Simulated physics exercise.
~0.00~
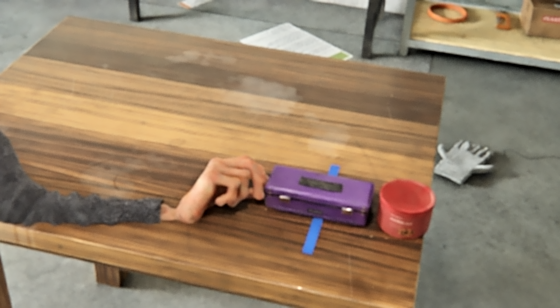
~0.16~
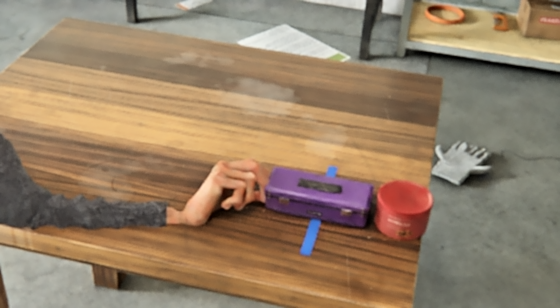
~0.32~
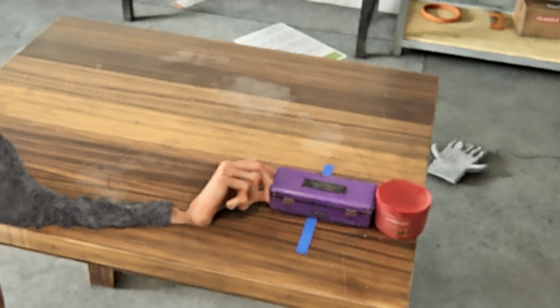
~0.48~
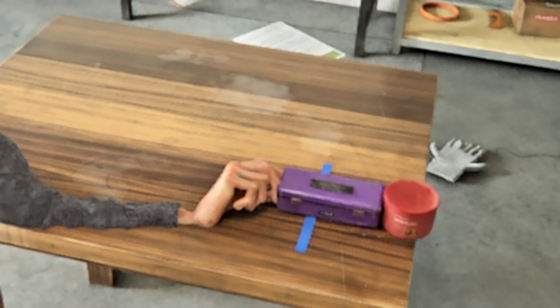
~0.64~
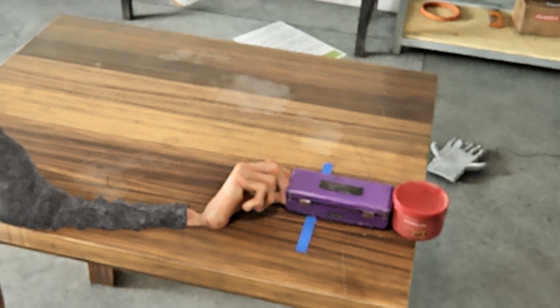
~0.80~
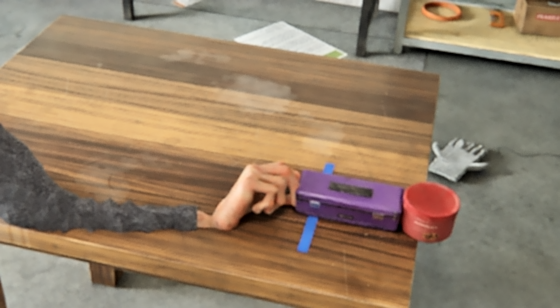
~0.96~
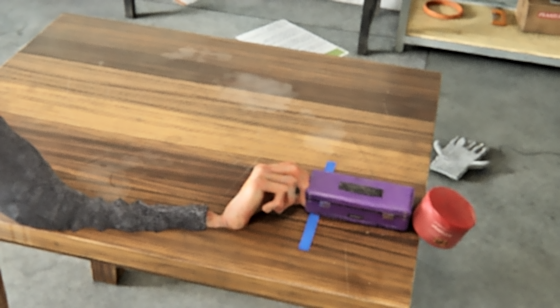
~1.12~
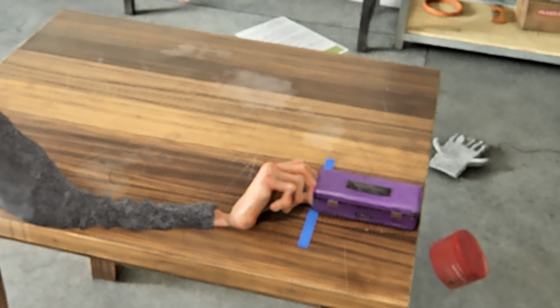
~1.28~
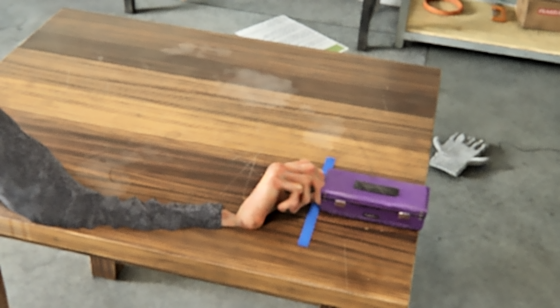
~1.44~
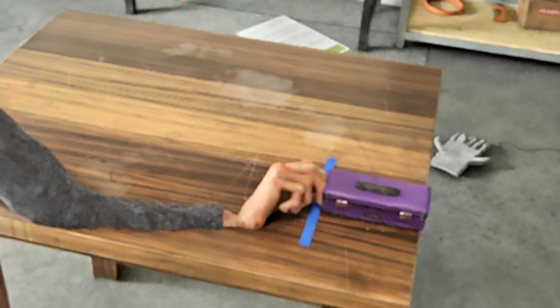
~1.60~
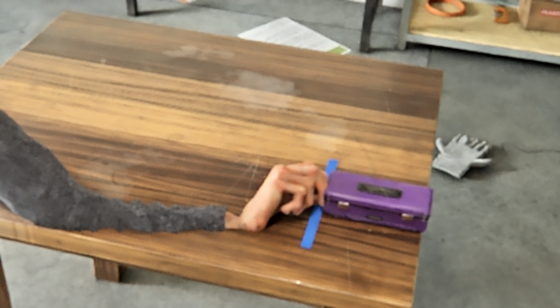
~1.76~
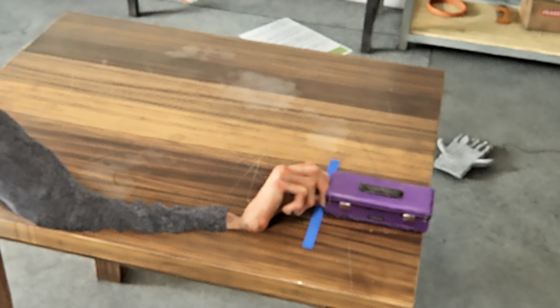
The clip opens on a wooden table where a hand in a dark grey sleeve rests against the left end of a purple case, with a red tub touching the case's right side near the table's edge. A strip of blue tape lies on the wood by the case. The hand pushes the case slowly to the right, and the case shoves the tub along ahead of it. The tub slides over the edge, tips, and drops out of view towards the floor. The fingers stop around the tape, leaving the purple case at the table's edge.
